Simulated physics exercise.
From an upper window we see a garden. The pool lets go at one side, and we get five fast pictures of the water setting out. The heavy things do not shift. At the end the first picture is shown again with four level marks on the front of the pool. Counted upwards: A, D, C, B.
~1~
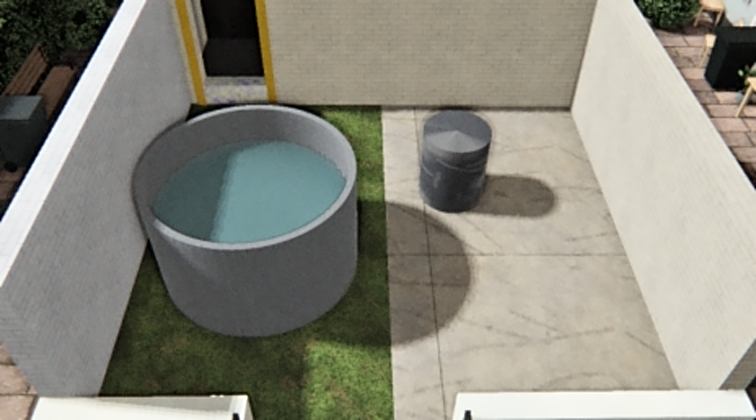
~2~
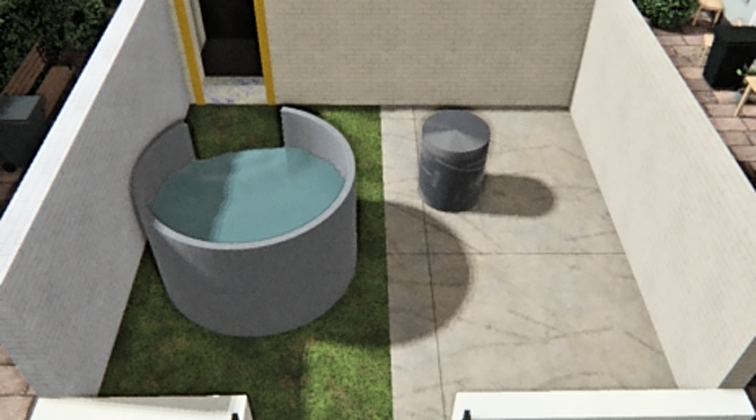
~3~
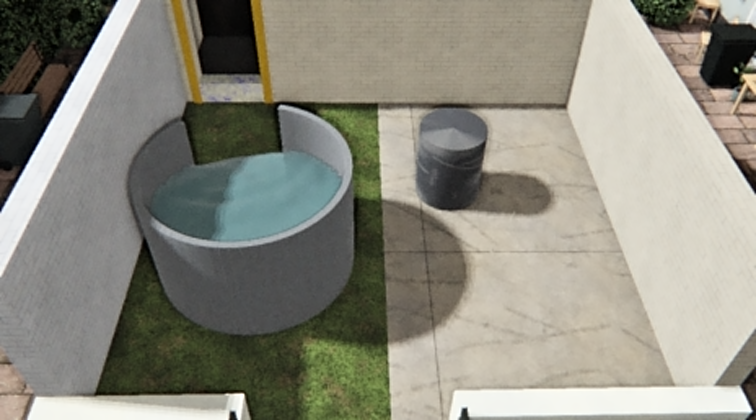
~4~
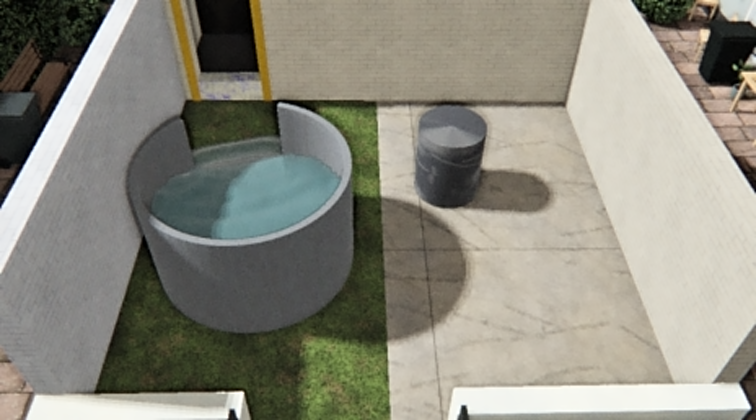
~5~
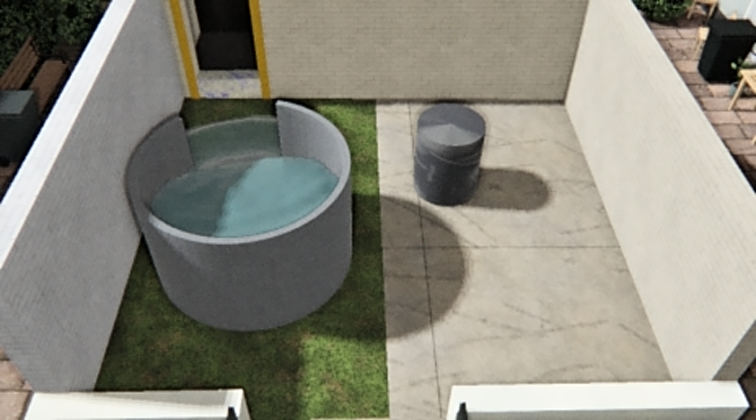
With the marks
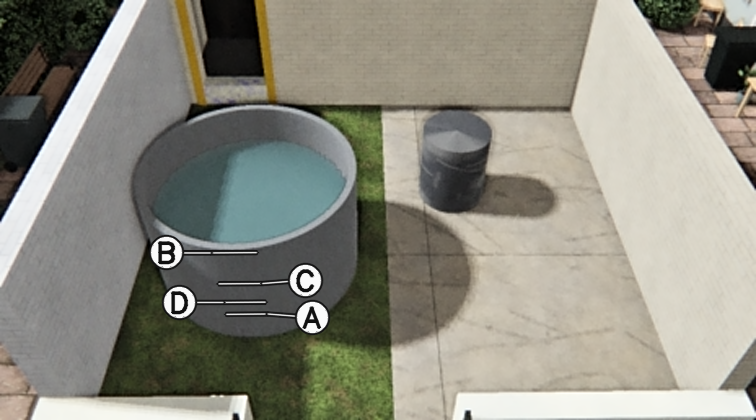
Walled garden seen from above, a rear section of the round grey pool's wall vanishing and water spreading through the gap.
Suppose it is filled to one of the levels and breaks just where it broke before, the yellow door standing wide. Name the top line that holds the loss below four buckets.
Choose D.
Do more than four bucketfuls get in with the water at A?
No, that is safe.
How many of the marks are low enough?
Two of them.
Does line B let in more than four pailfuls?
Yes, that goes wrong.
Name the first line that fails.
It is C.
In white, A at (247, 314); B at (233, 252); C at (240, 283); D at (244, 302); from the bottom up A, D, C, B.
With A, nothing gets over.
With B, dozens of bucketfuls pour in.
With C, about 11 bucketfuls get in.
With D, a splash gets over, under a bucket.
